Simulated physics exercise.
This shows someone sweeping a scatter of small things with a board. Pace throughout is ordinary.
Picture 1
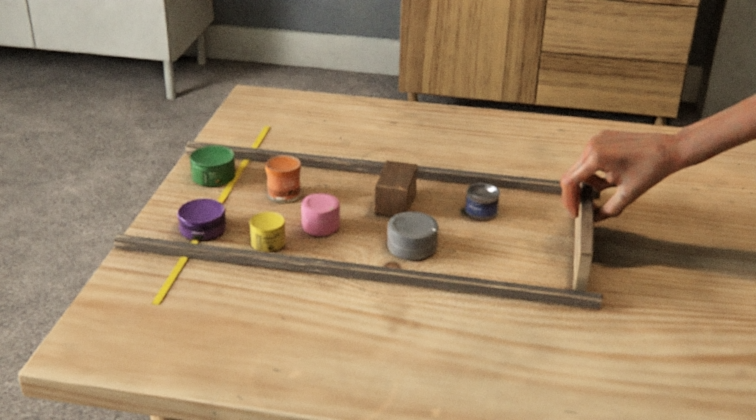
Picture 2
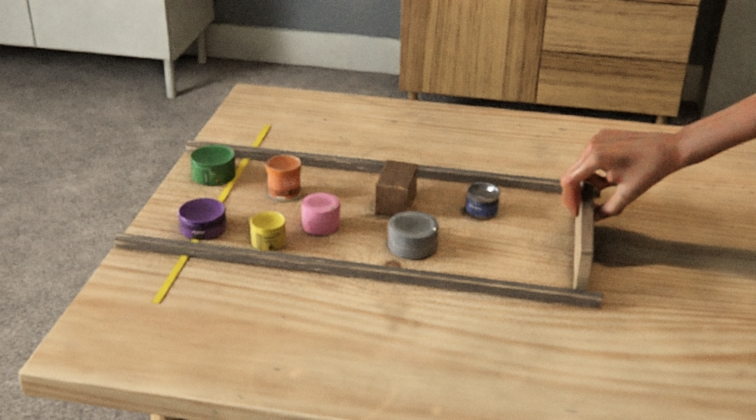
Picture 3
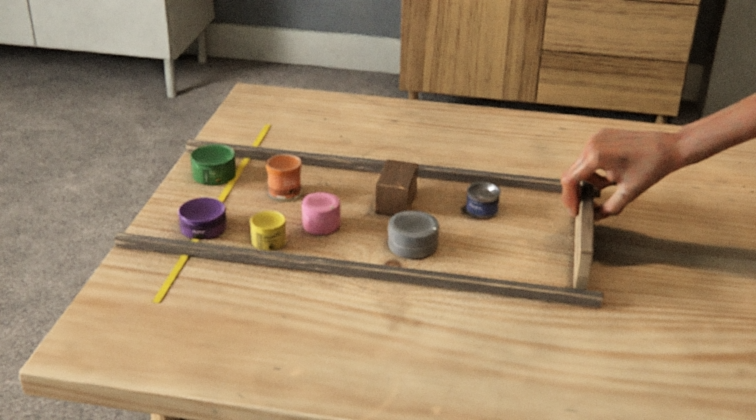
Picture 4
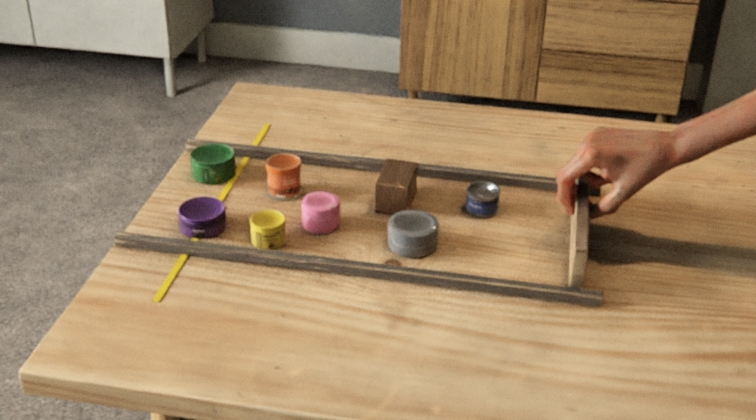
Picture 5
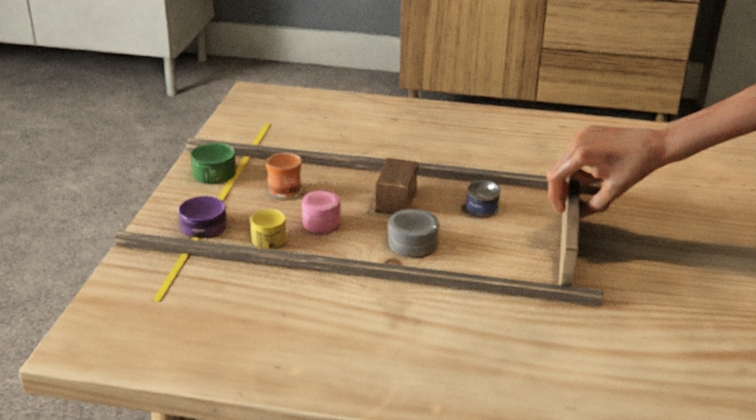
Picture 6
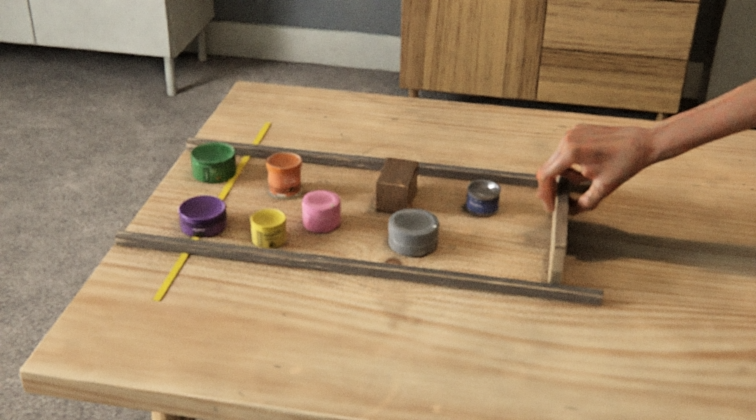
A hand slid an upright board slowly a short way left between two dark strips on a wooden table, while the colourful little tubs and brown block in front of it stayed still.
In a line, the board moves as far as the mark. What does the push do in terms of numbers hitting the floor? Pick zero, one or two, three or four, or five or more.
It sends one or two to the floor.
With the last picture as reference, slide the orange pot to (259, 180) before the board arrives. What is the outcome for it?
That one drops down.
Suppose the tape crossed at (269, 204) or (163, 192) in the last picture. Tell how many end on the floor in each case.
So it's 0 the first time and 8 the second time.
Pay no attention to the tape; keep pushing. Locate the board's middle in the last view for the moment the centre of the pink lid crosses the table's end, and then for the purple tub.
At (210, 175) for the pink lid; at (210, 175) for the purple tub.
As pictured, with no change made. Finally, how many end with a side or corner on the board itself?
Number in contact with it: 3.
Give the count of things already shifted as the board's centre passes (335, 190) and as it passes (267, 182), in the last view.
6 by the first point, 8 by the second.
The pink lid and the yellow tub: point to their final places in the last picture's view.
Pink lid: About (159, 188); yellow tub: About (179, 226).
A little later, none off yet; green tub at rest near (214, 163); purple tub at rest near (203, 216); orange pot at rest near (285, 176).
Next, none off yet; green tub at rest near (214, 163); purple tub at rest near (203, 216); orange pot shifted about its own width near (255, 175).
When it is over, the number that fall off is one or two; down, orange pot and green tub.
